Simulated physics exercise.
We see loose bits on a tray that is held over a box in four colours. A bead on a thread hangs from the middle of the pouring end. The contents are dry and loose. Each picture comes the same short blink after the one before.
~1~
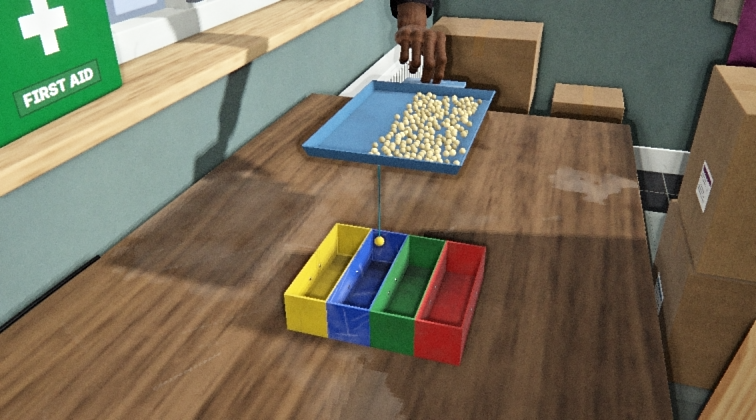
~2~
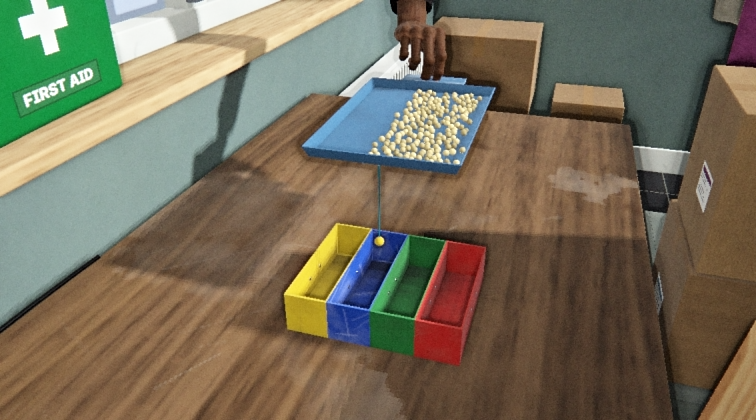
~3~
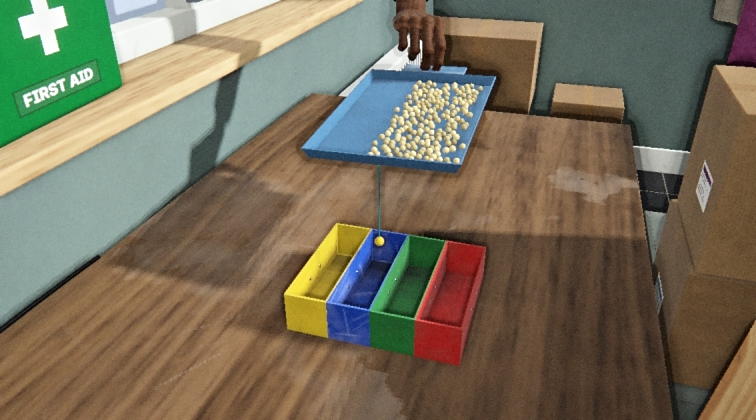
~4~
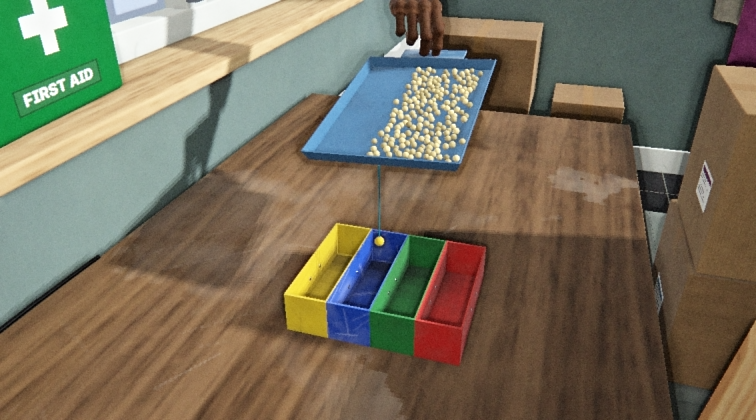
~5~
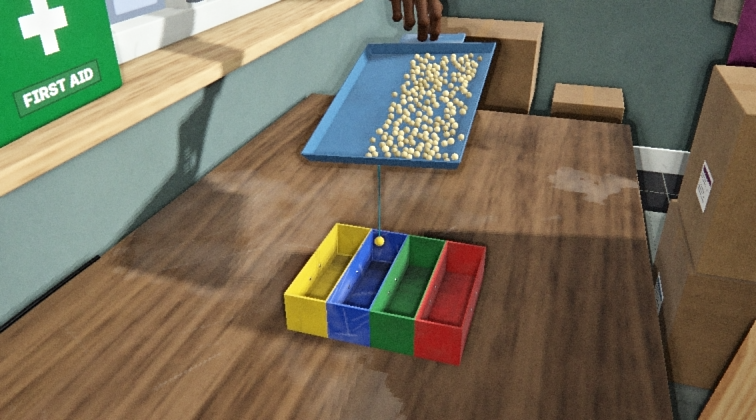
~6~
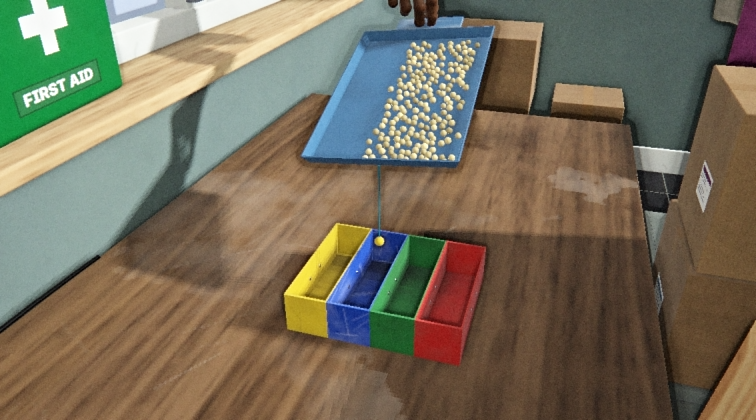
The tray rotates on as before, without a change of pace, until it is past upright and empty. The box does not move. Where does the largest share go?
Most goes to the yellow cell.
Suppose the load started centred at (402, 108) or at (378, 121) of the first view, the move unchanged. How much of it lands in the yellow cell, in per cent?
Near 40 % and 40 %.
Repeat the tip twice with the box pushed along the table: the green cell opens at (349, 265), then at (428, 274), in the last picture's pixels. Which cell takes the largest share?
One: Blue. Two: The yellow cell.
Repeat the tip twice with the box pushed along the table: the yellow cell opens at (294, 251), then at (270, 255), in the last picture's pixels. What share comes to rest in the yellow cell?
The first gives 40 %, the second 20 %.
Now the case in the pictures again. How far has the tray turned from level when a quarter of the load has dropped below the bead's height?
Around 70° of tilt.
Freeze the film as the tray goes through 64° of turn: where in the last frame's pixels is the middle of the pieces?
Around (335, 176).
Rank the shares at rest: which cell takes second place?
The runner-up: The blue cell.
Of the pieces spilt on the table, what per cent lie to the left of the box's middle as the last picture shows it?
Some 100 per cent.
Shortly afterwards, tray tipped steeply; near half on the tray; a little in the yellow cell; only a few in the blue cell; near a third falling or outside the box.
Next, tray tipped past a quarter turn; near a third in the yellow cell; near a quarter in the blue cell; only a few in the red cell; near half falling or outside the box.
Some moments later, tray tipped past a quarter turn; near a third in the yellow cell; near a quarter in the blue cell; only a few in the red cell; near half falling or outside the box.
In the end, tray tipped past a quarter turn; near a third in the yellow cell; near a quarter in the blue cell; only a few in the red cell; none at all in the green cell; near half outside the box.
